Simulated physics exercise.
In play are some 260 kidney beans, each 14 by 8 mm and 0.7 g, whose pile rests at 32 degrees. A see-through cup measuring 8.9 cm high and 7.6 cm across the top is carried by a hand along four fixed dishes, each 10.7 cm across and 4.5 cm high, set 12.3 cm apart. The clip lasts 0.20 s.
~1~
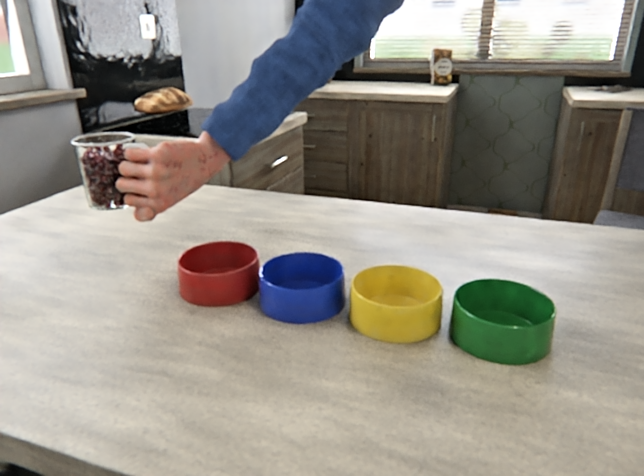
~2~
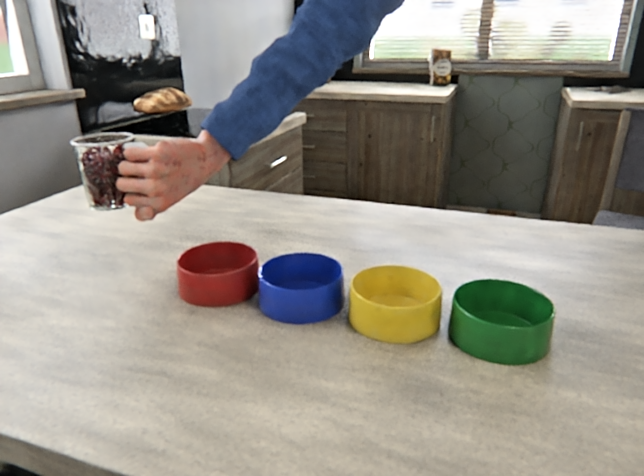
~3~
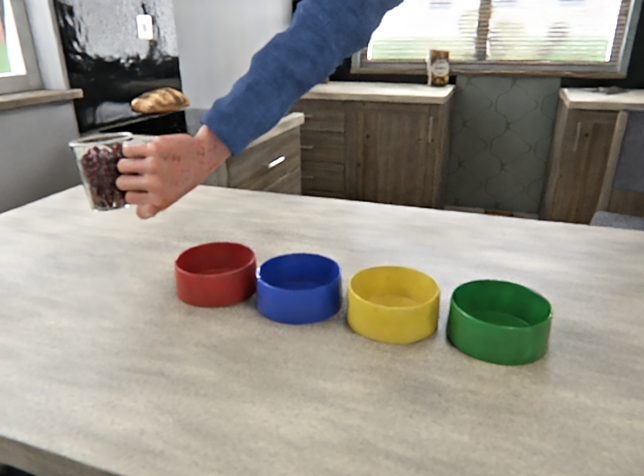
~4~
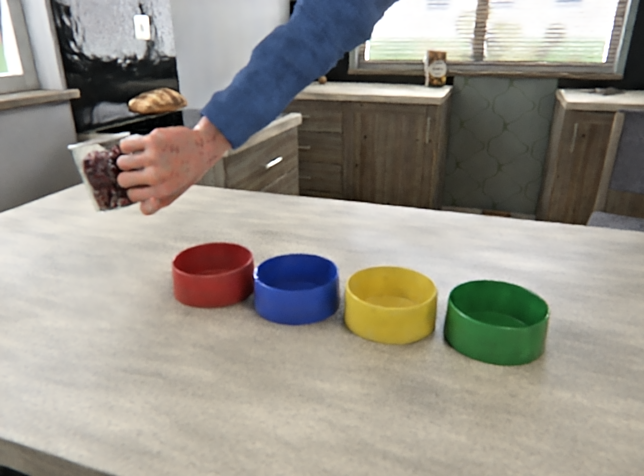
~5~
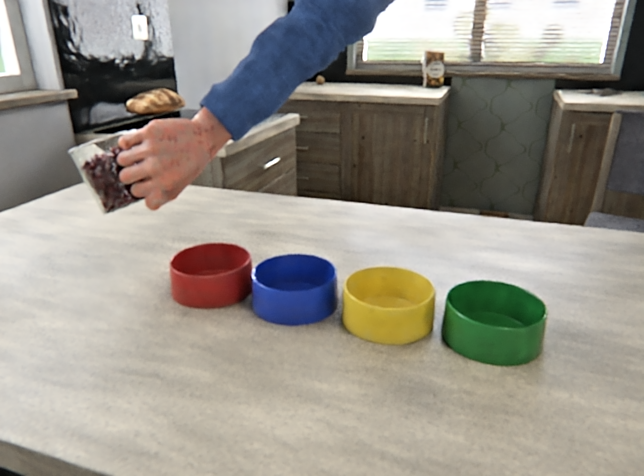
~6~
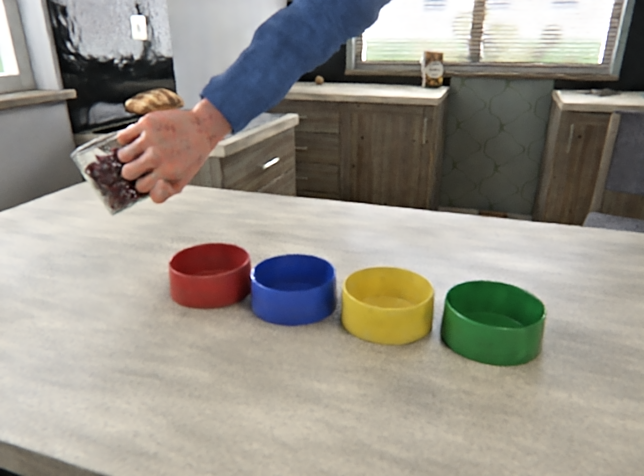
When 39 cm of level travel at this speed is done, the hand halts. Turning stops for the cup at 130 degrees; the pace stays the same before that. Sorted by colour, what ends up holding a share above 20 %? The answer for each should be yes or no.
Red - yes, blue - no, green - no, yellow - no, counter - yes.
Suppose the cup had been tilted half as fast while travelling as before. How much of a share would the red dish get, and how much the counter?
The red dish 40, the counter 20.
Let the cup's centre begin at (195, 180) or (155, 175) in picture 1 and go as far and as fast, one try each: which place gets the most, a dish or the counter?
The biggest share lands on blue the first time and on red the second time.
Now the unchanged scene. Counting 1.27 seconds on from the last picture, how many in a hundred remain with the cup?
Close to 0 % of the load.
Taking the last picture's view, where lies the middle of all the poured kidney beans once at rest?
After settling, the middle sits near (176, 279).
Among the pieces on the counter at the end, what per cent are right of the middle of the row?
Roughly 0 %.
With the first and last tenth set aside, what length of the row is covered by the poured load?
Length: About 17 cm.
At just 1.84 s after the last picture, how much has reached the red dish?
About 45 percent.
Then, 0.76 s after the last picture, tilt 130 degrees; cup holds 0 %, red 45 %.
Then, 1.27 s after the last picture, tilt 130 degrees; cup holds 0 %, red 45 %.
Then, 1.84 s after the last picture, tilt 130 degrees; cup holds 0 %, red 45 %.
In the end, red 45 %, blue 0 %, green 0 %, yellow 0 %, counter 55 %.
